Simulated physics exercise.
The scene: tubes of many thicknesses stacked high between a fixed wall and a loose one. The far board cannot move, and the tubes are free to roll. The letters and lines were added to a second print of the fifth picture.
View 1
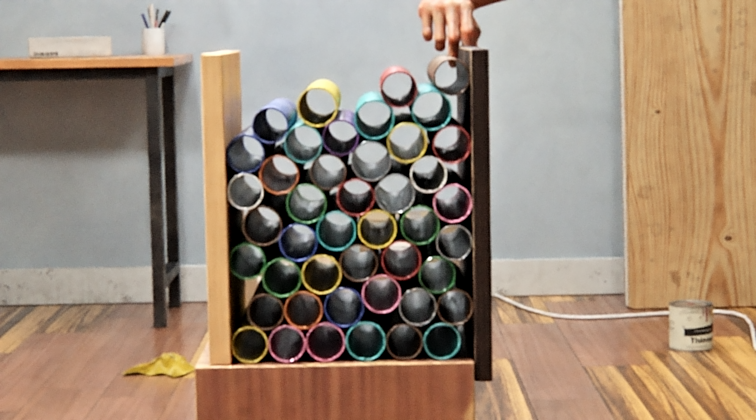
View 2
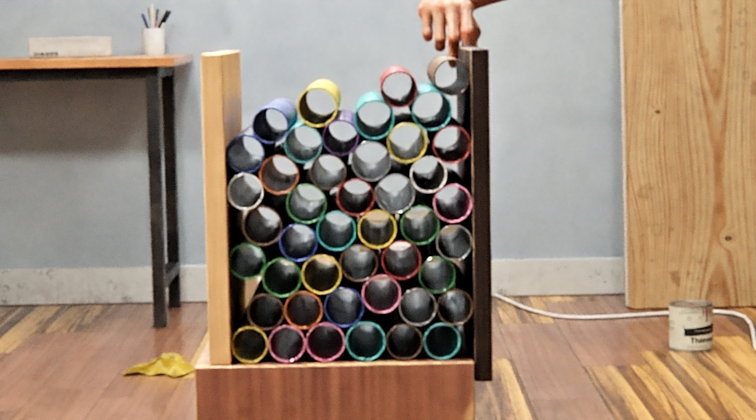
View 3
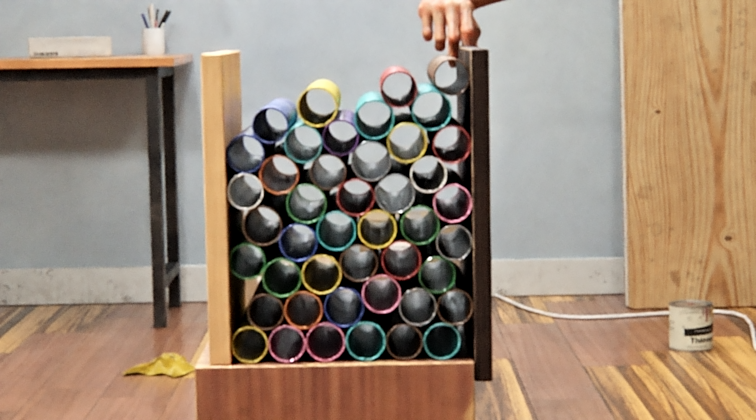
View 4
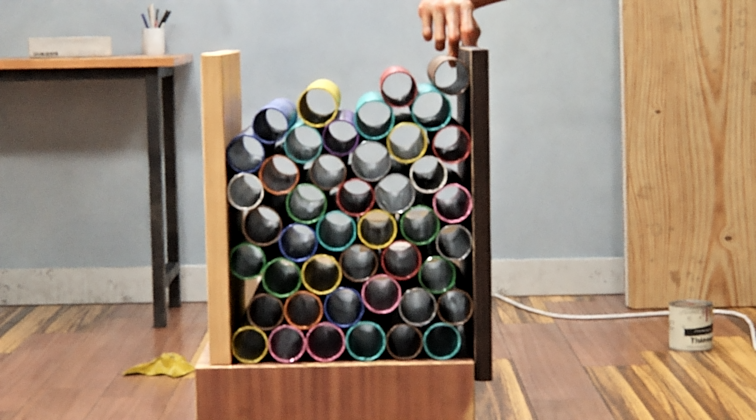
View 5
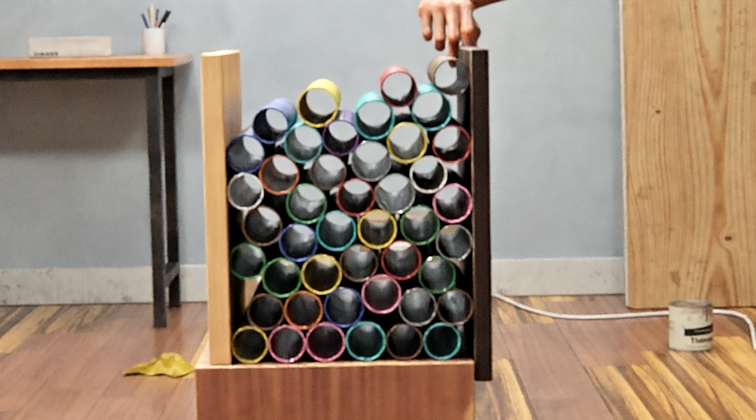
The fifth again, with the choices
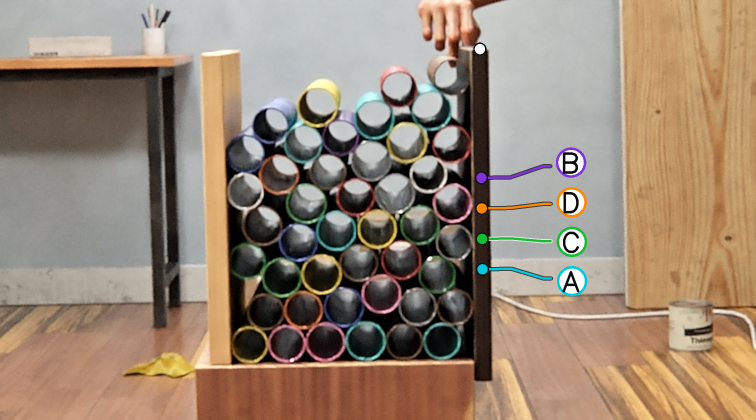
In a room with a wooden floor, a hand holding a tube atop a stack of colourful-rimmed tubes between upright boards, nothing visibly moving.
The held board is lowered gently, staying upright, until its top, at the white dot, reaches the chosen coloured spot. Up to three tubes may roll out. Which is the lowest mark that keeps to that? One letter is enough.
B is the limit.
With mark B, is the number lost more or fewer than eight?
It loses fewer than eight.
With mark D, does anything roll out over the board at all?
Yes.
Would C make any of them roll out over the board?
At C: Yes.
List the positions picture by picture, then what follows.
A purple tube (340, 138); a blue tube (271, 125); side board (473, 201), in the first frame.
Side board (473, 201); a yellow tube (249, 345), in the second frame.
A turquoise tube (442, 341); a pink tube (382, 294), in the third frame.
A red tube (401, 260); a turquoise tube (337, 231), in the fourth frame.
A grey tube (395, 194); a brown tube (328, 172); a purple tube (340, 138), in the fifth frame.
On the marked copy, A at (482, 269); B at (481, 178); C at (482, 239); D at (482, 208); the white dot at (480, 49).
Taking B. A third of the way, top of the board (471, 109).
Two thirds of the way, top of the board (472, 175).
When it is over, top of the board (472, 178), one out over the board.
As for the rest, A more than three out over the board; C more than three out over the board; D four out over the board.
